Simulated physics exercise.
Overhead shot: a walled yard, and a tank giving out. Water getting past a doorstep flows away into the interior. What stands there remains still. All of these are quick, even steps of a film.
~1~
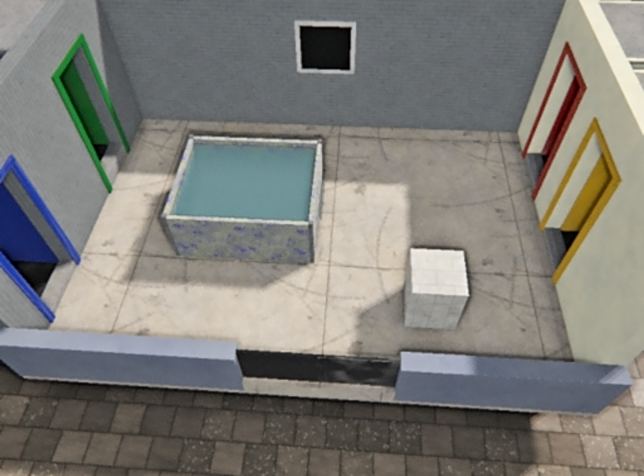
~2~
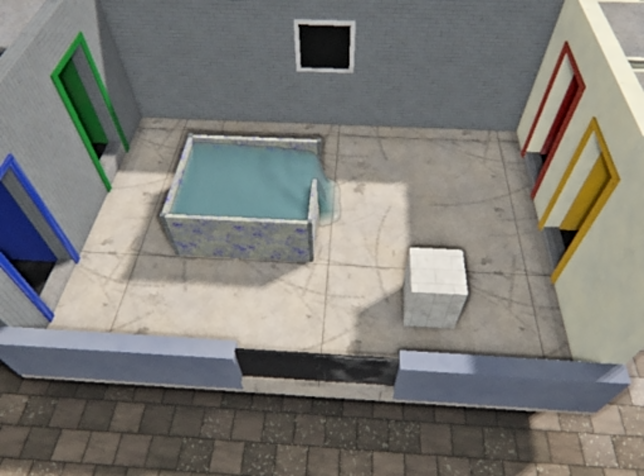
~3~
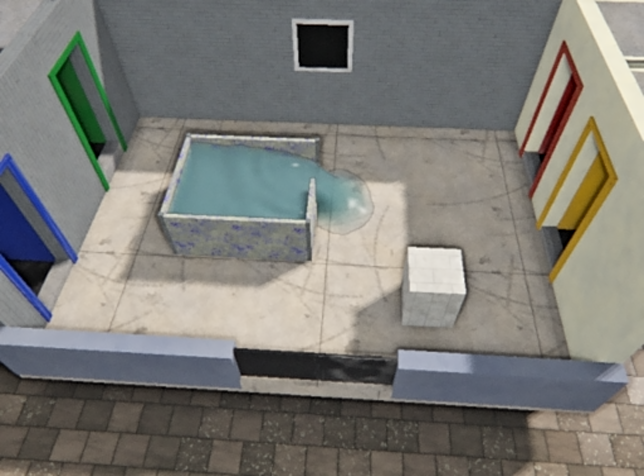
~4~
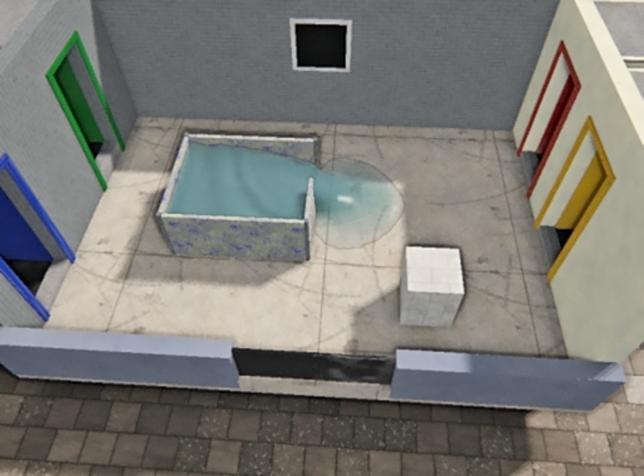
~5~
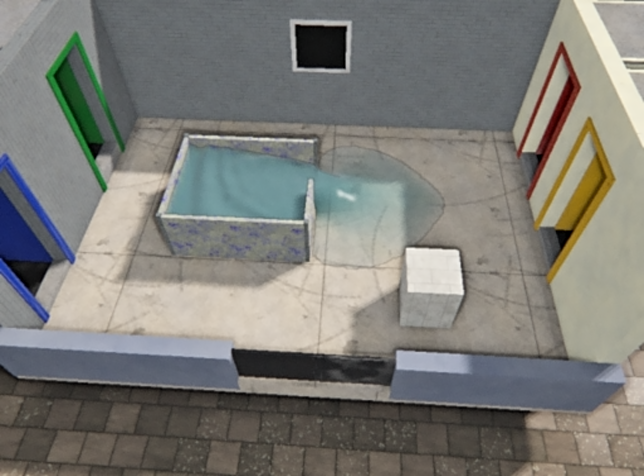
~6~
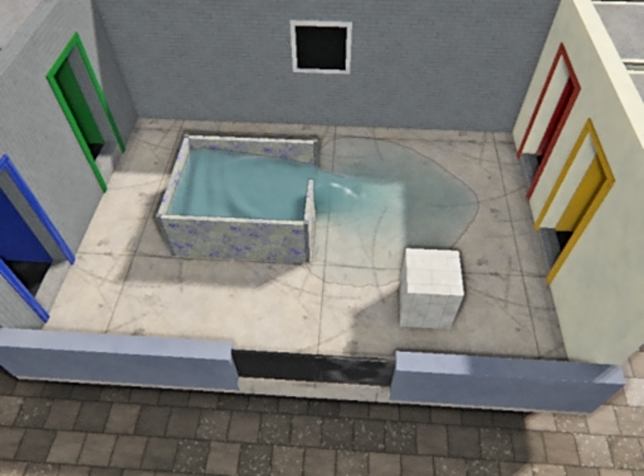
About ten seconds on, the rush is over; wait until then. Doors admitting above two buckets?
Green door not above, red door above, yellow door above, blue door not above.
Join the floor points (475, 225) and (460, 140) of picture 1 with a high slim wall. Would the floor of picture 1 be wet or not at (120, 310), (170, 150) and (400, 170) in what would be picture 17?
Taking the points in turn, they are high and dry, high and dry and inundated.
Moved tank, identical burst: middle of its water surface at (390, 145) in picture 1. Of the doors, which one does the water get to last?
That's the blue door.
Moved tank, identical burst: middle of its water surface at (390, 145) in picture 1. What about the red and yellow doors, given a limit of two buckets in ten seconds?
Result - red: Past the limit; yellow: Short of the limit.
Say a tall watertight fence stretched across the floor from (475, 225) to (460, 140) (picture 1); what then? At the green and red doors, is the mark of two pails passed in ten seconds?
Result - green ends up beneath, red ends up beneath.
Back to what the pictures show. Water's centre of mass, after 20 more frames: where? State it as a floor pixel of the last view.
I'd say around (371, 216).
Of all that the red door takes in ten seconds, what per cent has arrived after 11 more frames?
Around 30 percent.
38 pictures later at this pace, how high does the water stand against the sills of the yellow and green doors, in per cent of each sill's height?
About 100 and 0 %.
A moment on, water covers 35 % of the floor; the green door not reached, the red door under two buckets in, the yellow door under two buckets in, the blue door not reached.
Next, water covers 40 % of the floor; the green door not reached, the red door over two buckets in, the yellow door over two buckets in, the blue door not reached.
Then, water covers 45 % of the floor; the green door not reached, the red door far over two buckets in, the yellow door far over two buckets in, the blue door not reached.
Later, water covers 70 % of the floor; the green door not reached, the red door far over two buckets in, the yellow door far over two buckets in, the blue door not reached.
In the end, water covers 95 % of the floor; the green door wet at the sill, nothing in, the red door far over two buckets in, the yellow door far over two buckets in, the blue door under two buckets in.
